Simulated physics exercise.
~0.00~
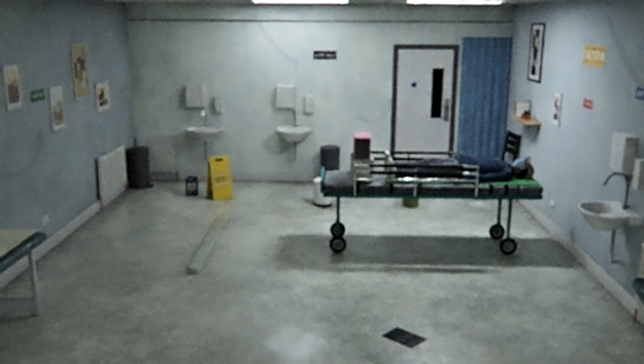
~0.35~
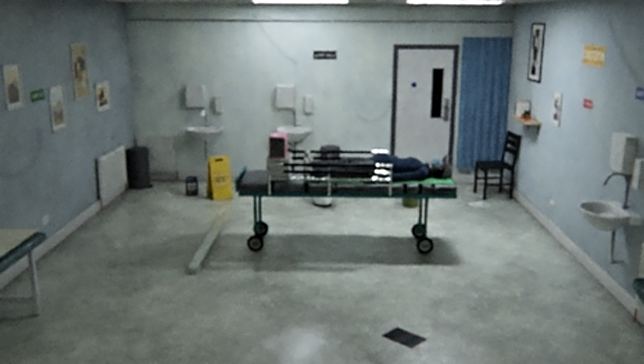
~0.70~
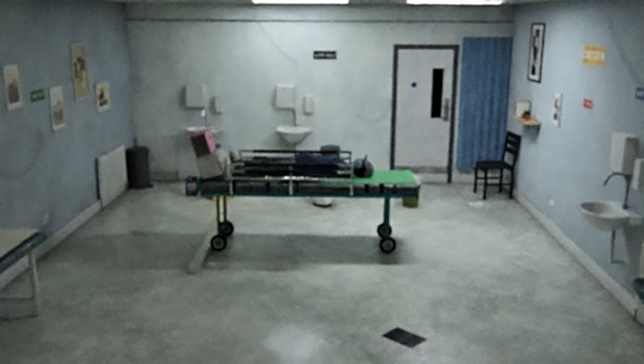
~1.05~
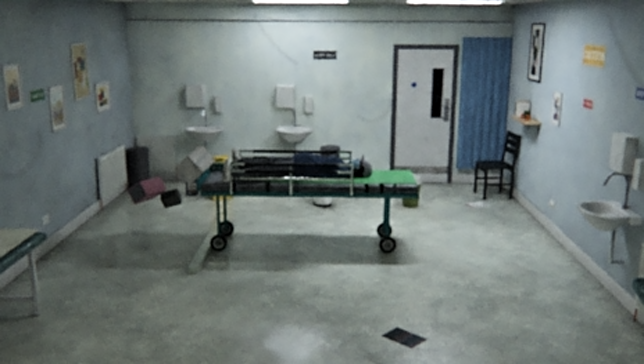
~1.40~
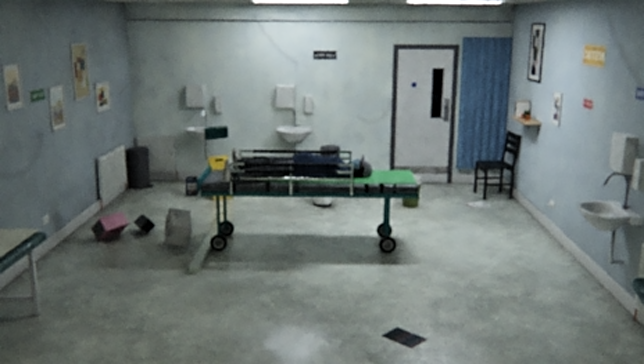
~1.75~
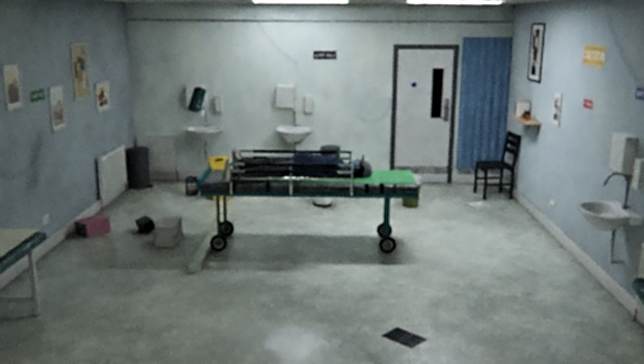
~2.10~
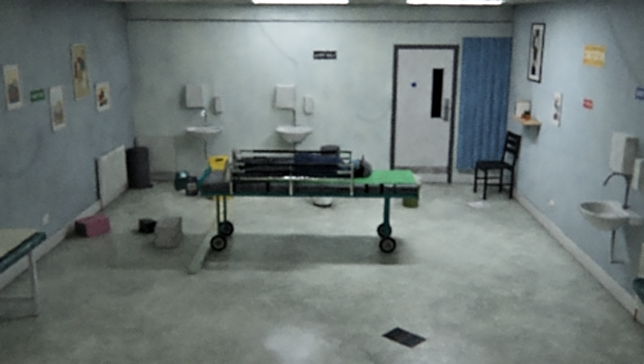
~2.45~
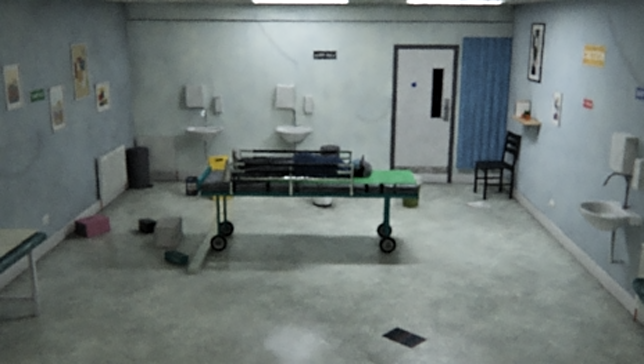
In a dim hospital room, a wheeled trolley carrying a person lying flat rolled left and stopped abruptly, and the pink monitor, a black item, a pale bag and finally a teal box tumbled off its left end onto the floor, while the person stayed aboard.
